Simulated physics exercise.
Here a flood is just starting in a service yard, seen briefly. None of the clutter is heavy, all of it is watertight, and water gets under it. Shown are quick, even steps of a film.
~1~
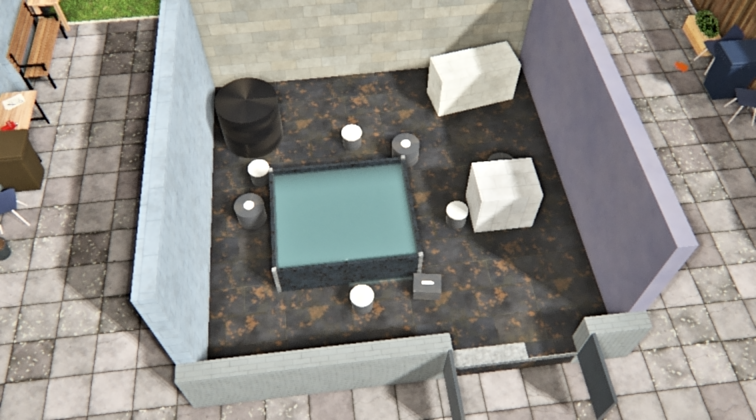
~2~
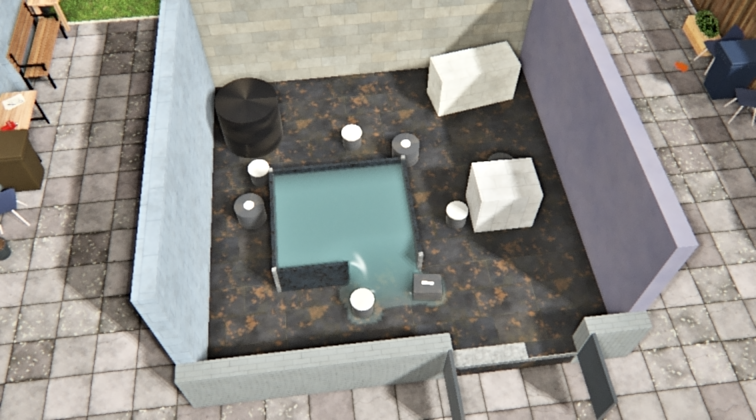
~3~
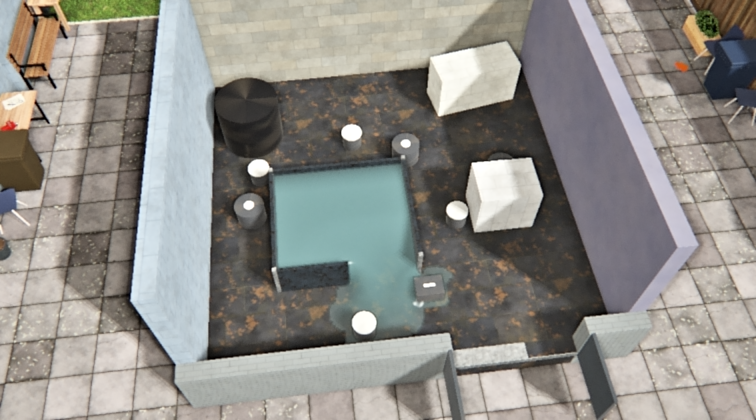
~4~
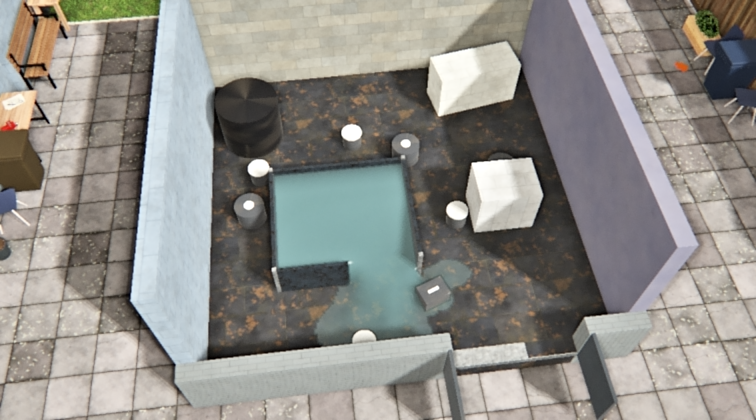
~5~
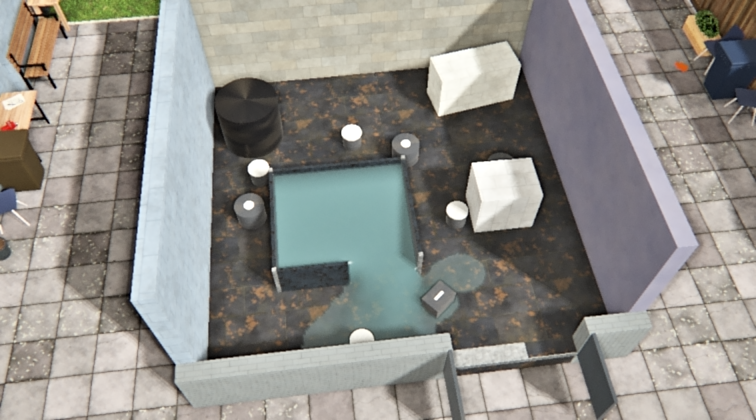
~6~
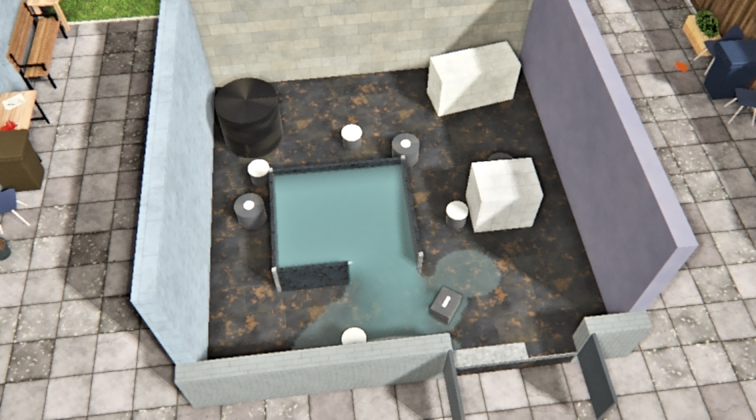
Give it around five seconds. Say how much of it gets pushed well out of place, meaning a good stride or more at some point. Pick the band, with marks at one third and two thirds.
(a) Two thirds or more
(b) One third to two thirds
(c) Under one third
Answer: B.
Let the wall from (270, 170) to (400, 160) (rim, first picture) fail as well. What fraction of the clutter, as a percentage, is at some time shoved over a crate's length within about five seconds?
Near 60 in a hundred.
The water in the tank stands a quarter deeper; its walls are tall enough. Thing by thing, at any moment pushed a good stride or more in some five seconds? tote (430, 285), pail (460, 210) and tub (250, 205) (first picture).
Object 1: Covered it. Object 2: Didn't cover it. Object 3: Covered it.
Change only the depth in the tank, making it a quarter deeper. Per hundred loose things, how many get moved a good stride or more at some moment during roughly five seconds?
I'd put it near 50 percent.
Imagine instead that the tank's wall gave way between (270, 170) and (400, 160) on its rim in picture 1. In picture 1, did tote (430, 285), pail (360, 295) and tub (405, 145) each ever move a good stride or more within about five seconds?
Taking them in order, less than that, less than that, displaced that much.
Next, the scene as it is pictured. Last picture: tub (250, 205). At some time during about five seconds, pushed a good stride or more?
For this one it's over that mark.
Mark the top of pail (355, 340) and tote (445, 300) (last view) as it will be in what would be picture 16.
The tops should be near (225, 254) and near (570, 301).
A moment on, 2 of 8 are well off their spots; 1 afloat.
Next, 2 of 8 are well off their spots; 0 afloat.
Later, 2 of 8 are well off their spots; 2 afloat.
In the end, 4 of 8 are well off their spots, and 4 have been at some point; 3 afloat.
